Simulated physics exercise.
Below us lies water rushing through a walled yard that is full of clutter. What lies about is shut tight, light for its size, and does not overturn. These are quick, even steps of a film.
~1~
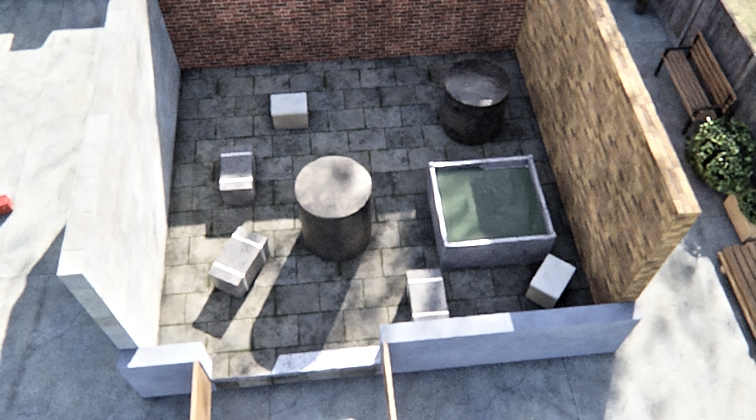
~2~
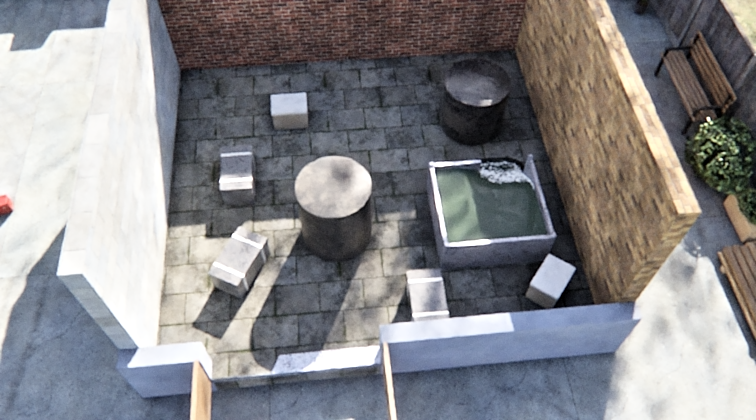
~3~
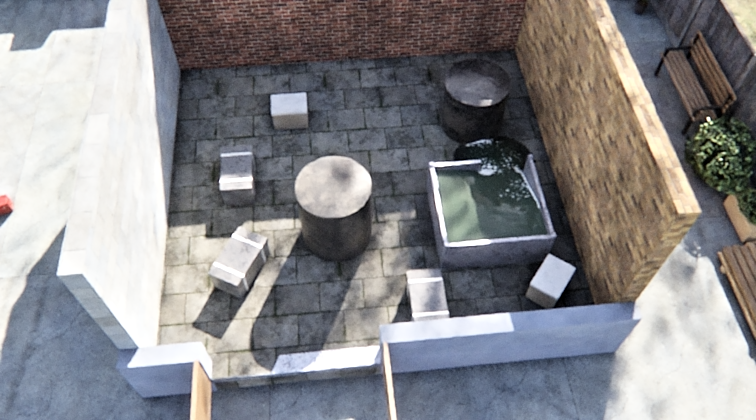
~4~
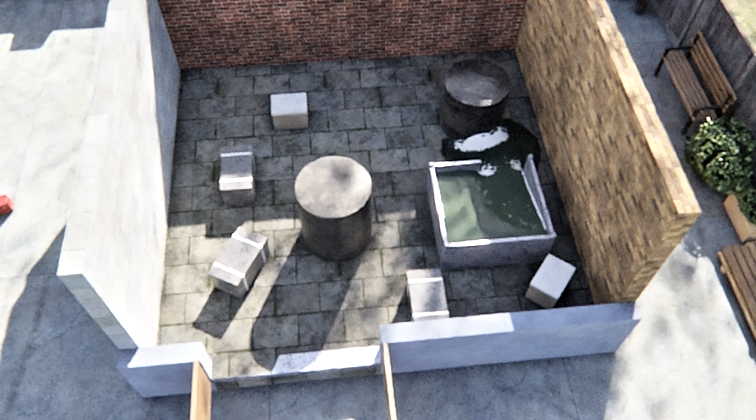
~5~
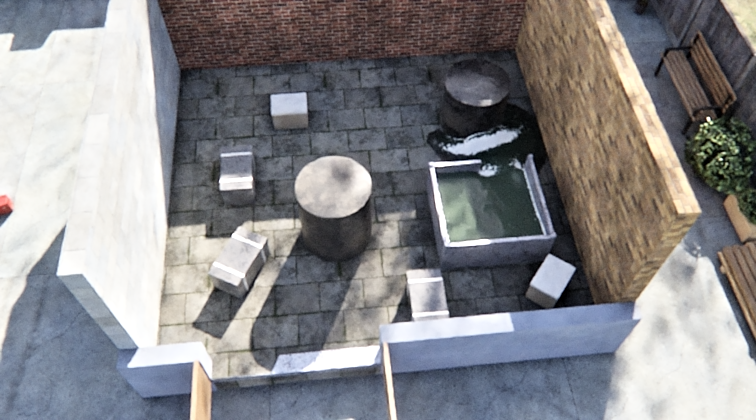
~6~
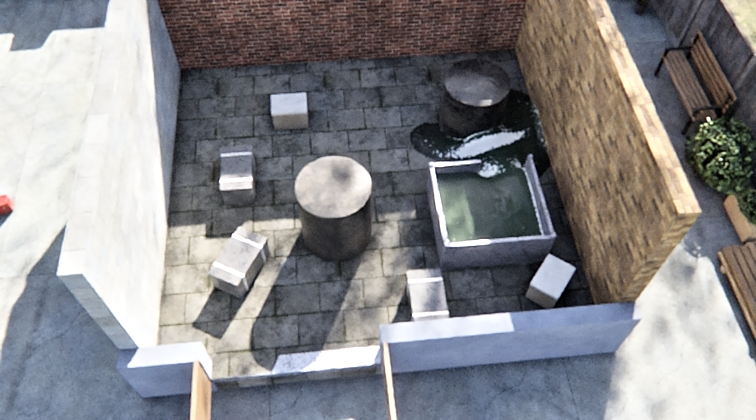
In the video, greenish water in a square, pale-walled tank inside a walled, paved yard churns at the back edge, then pours over it and spreads across the paving around a dark round drum, while the scattered blocks stay still.
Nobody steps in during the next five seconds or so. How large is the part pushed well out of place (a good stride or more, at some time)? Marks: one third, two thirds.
That comes to not even a third.
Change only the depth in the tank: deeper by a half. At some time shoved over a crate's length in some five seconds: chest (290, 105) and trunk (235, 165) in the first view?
One after the other: Swept aside, swept aside.
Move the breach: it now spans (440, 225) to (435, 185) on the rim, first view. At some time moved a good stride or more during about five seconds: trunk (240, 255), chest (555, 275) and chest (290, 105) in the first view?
As listed: Not that far, less than that, swept aside.
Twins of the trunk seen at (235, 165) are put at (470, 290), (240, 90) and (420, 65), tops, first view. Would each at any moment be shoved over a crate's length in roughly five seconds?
As listed: Less than that, no, that far or more.
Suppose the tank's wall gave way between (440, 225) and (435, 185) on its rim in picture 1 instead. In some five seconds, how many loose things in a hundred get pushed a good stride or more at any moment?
I make it 20 per cent.
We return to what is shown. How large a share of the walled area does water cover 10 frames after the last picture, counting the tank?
I make it 40 per cent.
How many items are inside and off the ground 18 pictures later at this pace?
I count 0.
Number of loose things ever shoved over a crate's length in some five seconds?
That makes 0.
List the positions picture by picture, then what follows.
The first frame shows a trunk at (238, 255), on the bottom; a chest at (553, 276) rests on the ground; 0 of 5 have shifted.
The second frame shows a trunk at (238, 255), on the bottom; a chest at (553, 276) rests on the ground; 0 of 5 have shifted.
The third frame shows a trunk at (238, 255) rests on the ground; a chest at (553, 276) rests on the ground; 0 of 5 have shifted.
The fourth frame shows a trunk at (238, 255), on the bottom; a chest at (553, 276), on the bottom; 0 of 5 have shifted.
The fifth frame shows a trunk at (238, 255), on the bottom; a chest at (553, 276), on the bottom; 0 of 5 have shifted.
The sixth frame shows a trunk at (238, 255), on the bottom; a chest at (553, 276), on the bottom; 0 of 5 have shifted.
A moment on, 0 of 5 are well off their spots; 0 afloat.
Next, 0 of 5 are well off their spots; 0 afloat.
Later, 0 of 5 are well off their spots; 0 afloat.
In the end, 0 of 5 are well off their spots, and 0 have been at some point; 1 afloat.
